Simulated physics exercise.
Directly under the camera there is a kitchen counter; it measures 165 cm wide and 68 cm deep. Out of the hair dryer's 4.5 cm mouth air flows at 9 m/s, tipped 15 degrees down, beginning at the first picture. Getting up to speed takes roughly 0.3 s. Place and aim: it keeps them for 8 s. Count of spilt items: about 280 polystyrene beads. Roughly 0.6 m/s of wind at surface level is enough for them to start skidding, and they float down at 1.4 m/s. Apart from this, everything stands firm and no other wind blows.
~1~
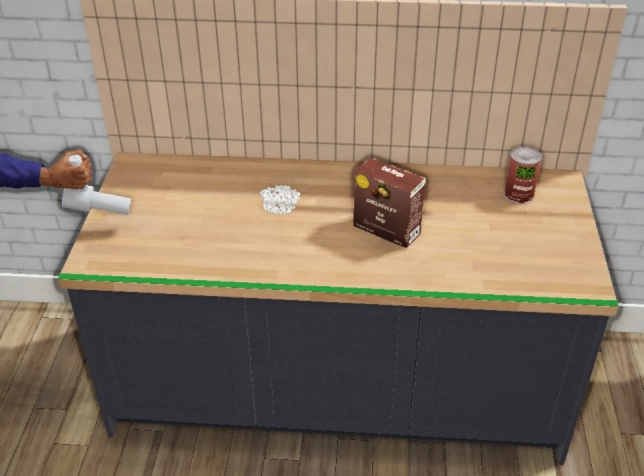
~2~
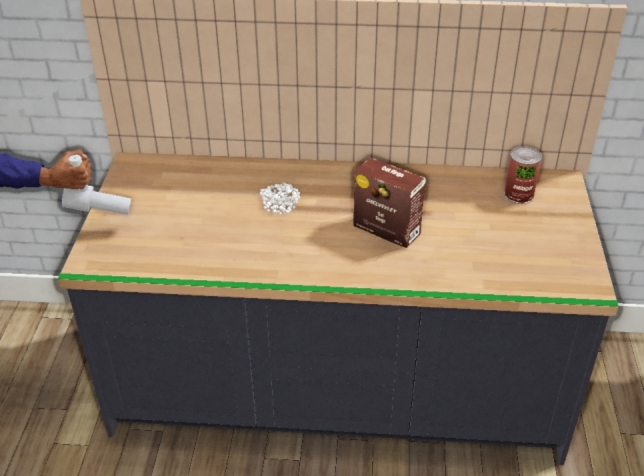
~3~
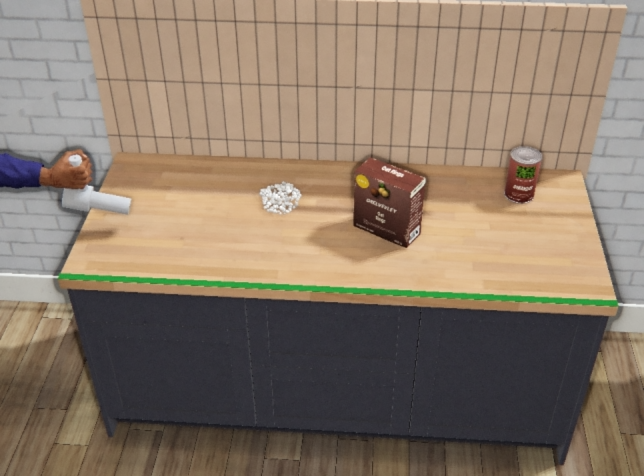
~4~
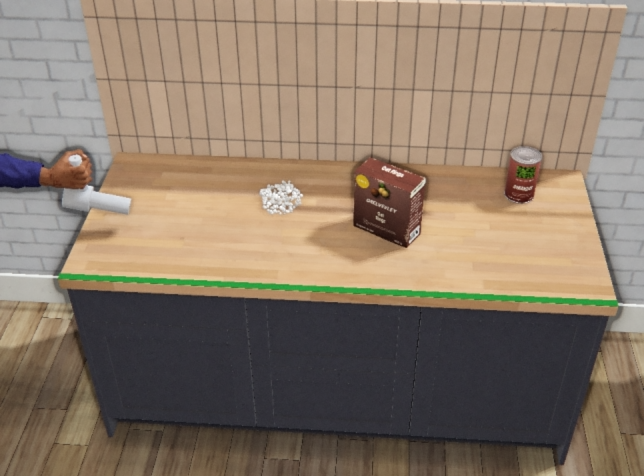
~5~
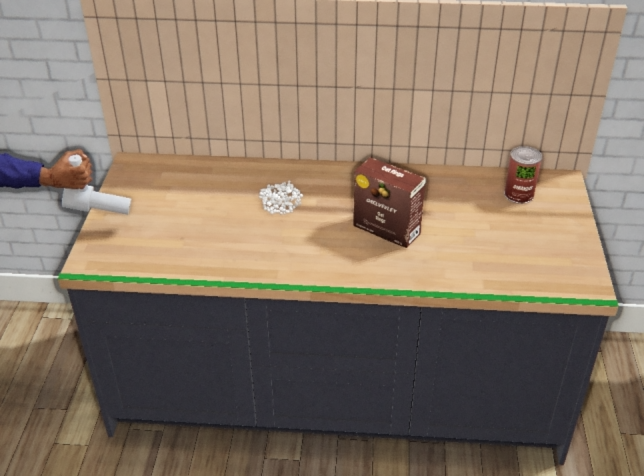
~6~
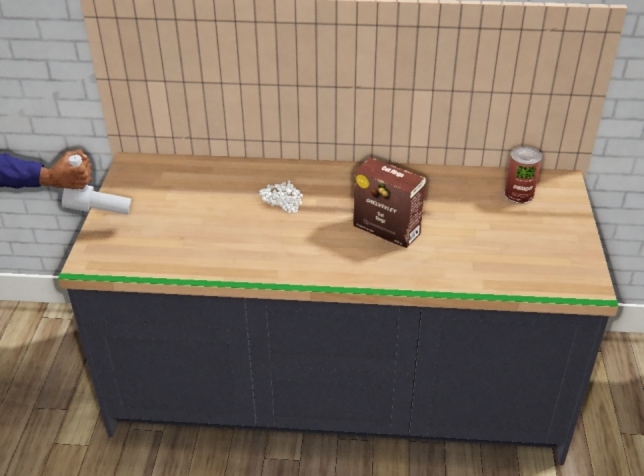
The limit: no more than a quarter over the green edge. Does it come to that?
The count there does not surpass a quarter.
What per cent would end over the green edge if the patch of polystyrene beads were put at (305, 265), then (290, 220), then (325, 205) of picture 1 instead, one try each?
First try near 70 %, second near 15 %, third near 0 %.
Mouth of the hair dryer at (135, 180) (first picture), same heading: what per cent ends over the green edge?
It would come out near 10 in a hundred.
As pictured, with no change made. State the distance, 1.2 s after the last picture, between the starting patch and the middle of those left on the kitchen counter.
About 70 cm.
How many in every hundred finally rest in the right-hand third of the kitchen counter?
It comes out near 3 in a hundred.
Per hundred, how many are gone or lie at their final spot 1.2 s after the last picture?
I reckon around 2 per cent.
Then, 1.2 s after the last picture the count stands so, 0 % are over the green edge; the middle of those still in play is near (484, 165).
Then, 2.2 s after the last picture the count stands so, 0 % are over the green edge.
Then, 4.1 s after the last picture the count stands so, 0 % are over the green edge.
Then, 7.7 s after the last picture, at the end, 0 % are over the green edge.
